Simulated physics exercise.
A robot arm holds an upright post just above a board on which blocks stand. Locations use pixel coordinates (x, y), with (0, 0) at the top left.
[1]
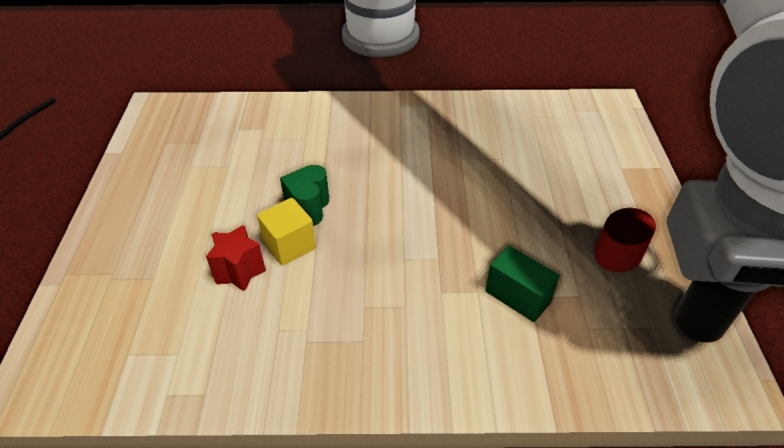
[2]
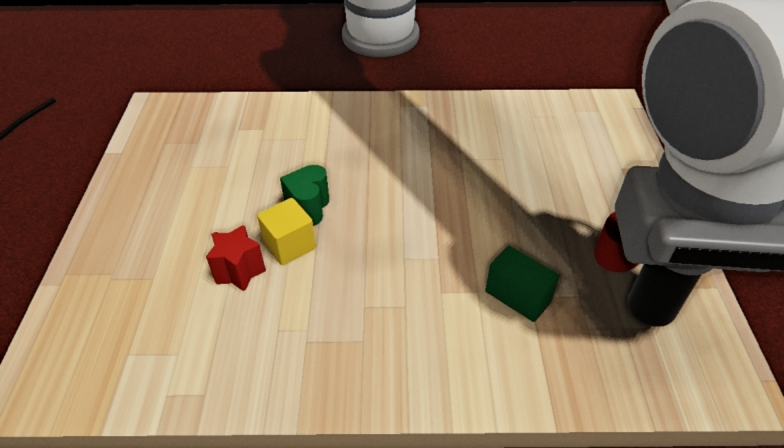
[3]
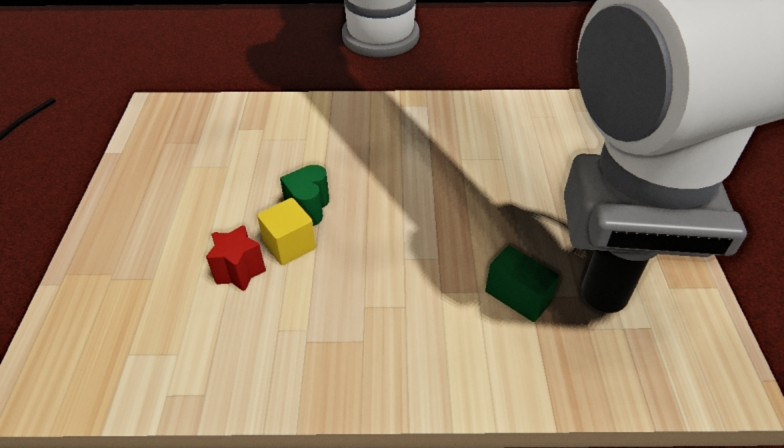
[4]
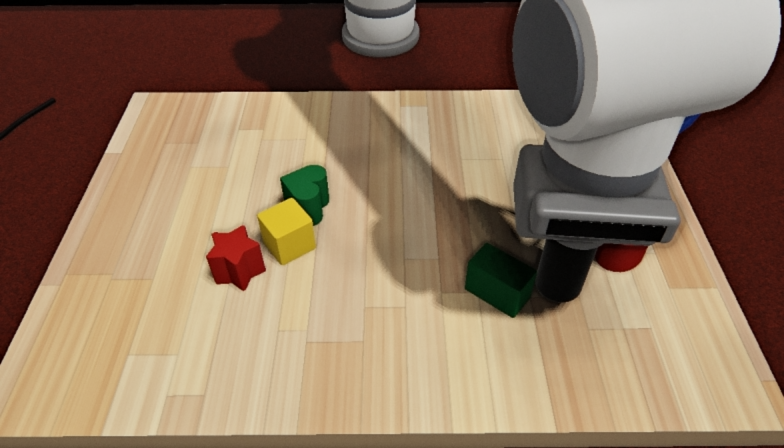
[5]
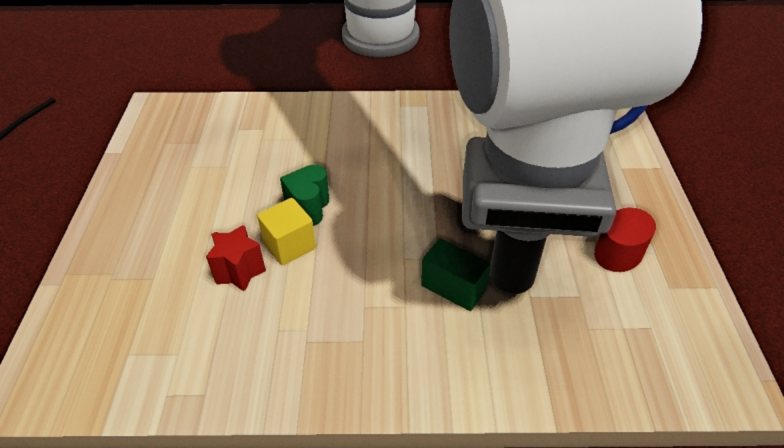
A large white and grey robot arm reaches in from the right over a pale wooden board on a dark red surface, seen from above by a still camera. A red star, a yellow cube and a green curved block stand grouped at left, with a green block and a red cylinder at right. The arm sweeps its black post leftward, passing before the cylinder, then pushes the green block a short way left.
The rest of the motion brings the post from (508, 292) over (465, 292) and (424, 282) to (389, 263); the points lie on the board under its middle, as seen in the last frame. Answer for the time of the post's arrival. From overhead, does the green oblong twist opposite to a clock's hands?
Answer: Yes.
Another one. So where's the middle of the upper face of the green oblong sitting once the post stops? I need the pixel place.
It ends at (336, 245).
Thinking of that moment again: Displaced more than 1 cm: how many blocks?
Here I'd predict a lone block moving more than 1 cm.
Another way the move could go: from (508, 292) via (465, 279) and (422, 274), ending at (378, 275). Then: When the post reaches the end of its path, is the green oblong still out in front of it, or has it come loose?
It is still ahead of the post.
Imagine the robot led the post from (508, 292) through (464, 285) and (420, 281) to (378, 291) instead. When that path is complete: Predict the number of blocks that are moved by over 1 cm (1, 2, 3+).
The number of blocks that move over 1 cm is one.
On the path given first. One third of the way, post (465, 278); green oblong (410, 257).
Two thirds of the way, post (424, 268); green oblong (368, 251).
At the end, post (389, 248); yellow square piece still; green oblong (336, 245), turned 35° anticlockwise.
